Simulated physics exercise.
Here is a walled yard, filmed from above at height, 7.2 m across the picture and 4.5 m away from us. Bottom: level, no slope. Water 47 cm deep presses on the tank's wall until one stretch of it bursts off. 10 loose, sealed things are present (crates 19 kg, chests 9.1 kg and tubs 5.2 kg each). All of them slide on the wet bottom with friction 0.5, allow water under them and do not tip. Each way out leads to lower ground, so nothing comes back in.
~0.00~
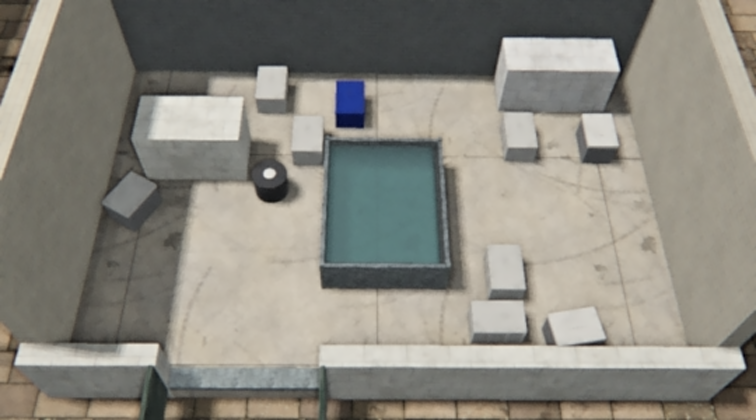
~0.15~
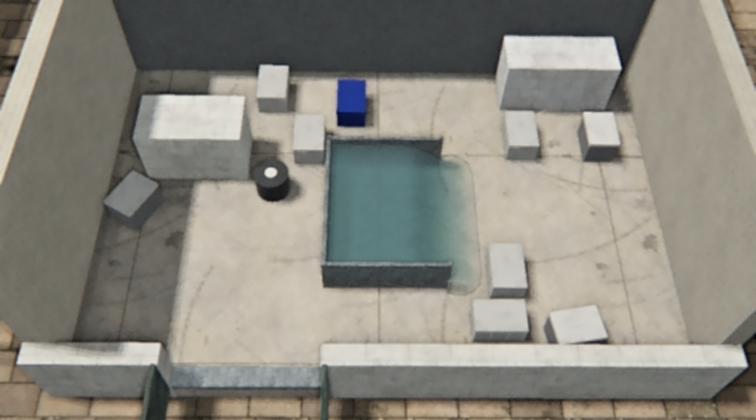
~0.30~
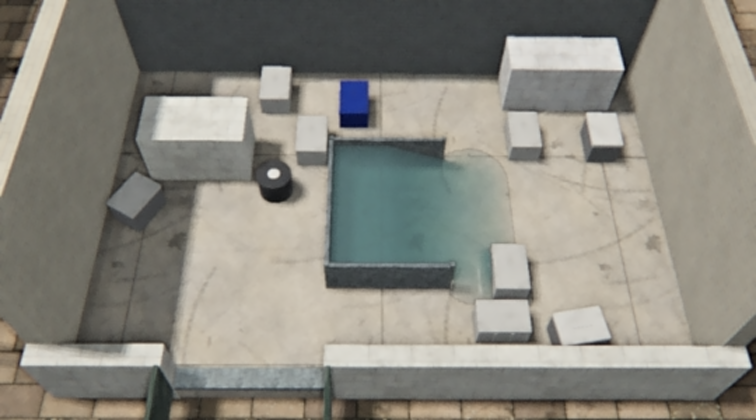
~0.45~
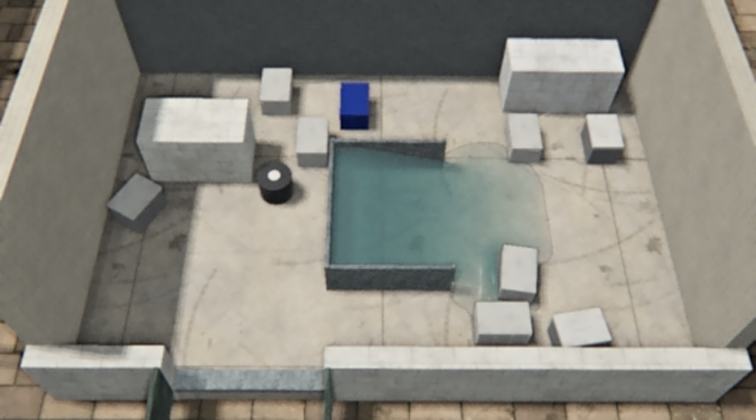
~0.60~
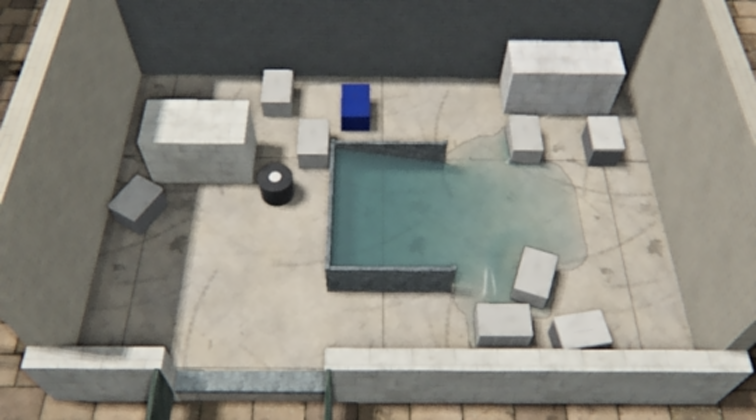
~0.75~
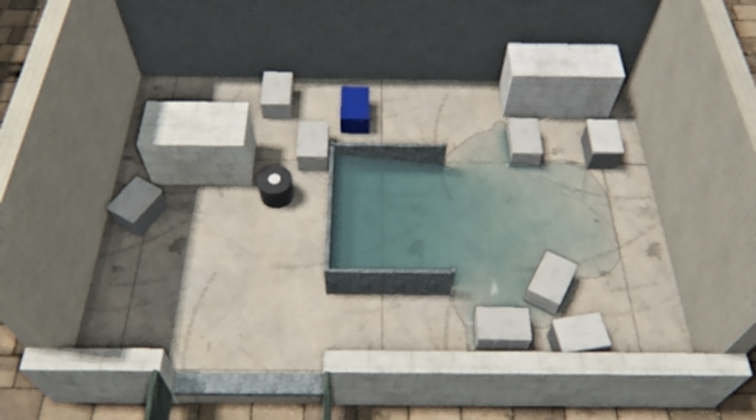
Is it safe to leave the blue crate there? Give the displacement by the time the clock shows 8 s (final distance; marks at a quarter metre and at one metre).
I'm guessing it fails to move much.
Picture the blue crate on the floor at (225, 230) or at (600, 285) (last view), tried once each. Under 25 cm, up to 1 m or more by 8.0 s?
Respectively: It rests almost unmoved; it edges along somewhat.
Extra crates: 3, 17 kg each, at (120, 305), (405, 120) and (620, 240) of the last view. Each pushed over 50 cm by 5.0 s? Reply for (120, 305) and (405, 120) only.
First not far enough, second not far enough.
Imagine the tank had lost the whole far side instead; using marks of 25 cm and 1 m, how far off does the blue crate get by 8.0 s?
Then the blue crate ends far away.
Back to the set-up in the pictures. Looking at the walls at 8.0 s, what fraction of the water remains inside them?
About 100 in a hundred parts of the water.
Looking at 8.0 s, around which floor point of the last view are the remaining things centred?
Somewhere near (359, 204).
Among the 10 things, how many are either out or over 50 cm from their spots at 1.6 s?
The answer is 1.
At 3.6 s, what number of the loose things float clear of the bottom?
Count at that moment: 4.
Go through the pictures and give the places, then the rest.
In the first picture, the blue crate at (350, 97) rests on the ground; 2.6 m2 under water; 0 of 10 have shifted.
In the second picture, the blue crate at (351, 96), on the bottom; water covers 3.5 m2; 0 of 10 have shifted.
In the third picture, the blue crate at (354, 97) rests on the ground; 4.3 m2 under water; 0 of 10 have shifted.
In the fourth picture, the blue crate at (354, 98) rests on the ground; 5.2 m2 under water; 1 of 10 have shifted.
In the fifth picture, the blue crate at (355, 100) rests on the ground; water covers 6.2 m2; 1 of 10 have shifted.
In the sixth picture, the blue crate at (355, 102) rests on the ground; 7.3 m2 under water; 1 of 10 have shifted.
After 1.6 s the blue crate is near (355, 102), 0.0 m from its start, aground; 0 of 10 are out; 0 afloat.
After 3.6 s the blue crate is near (355, 102), 0.0 m from its start, aground; 0 of 10 are out; 4 afloat.
After 5.6 s the blue crate is near (355, 102), 0.0 m from its start, aground; 0 of 10 are out; 3 afloat.
After 8.0 s the blue crate is near (355, 102), 0.0 m from its start, aground; 0 of 10 are out; 2 afloat.
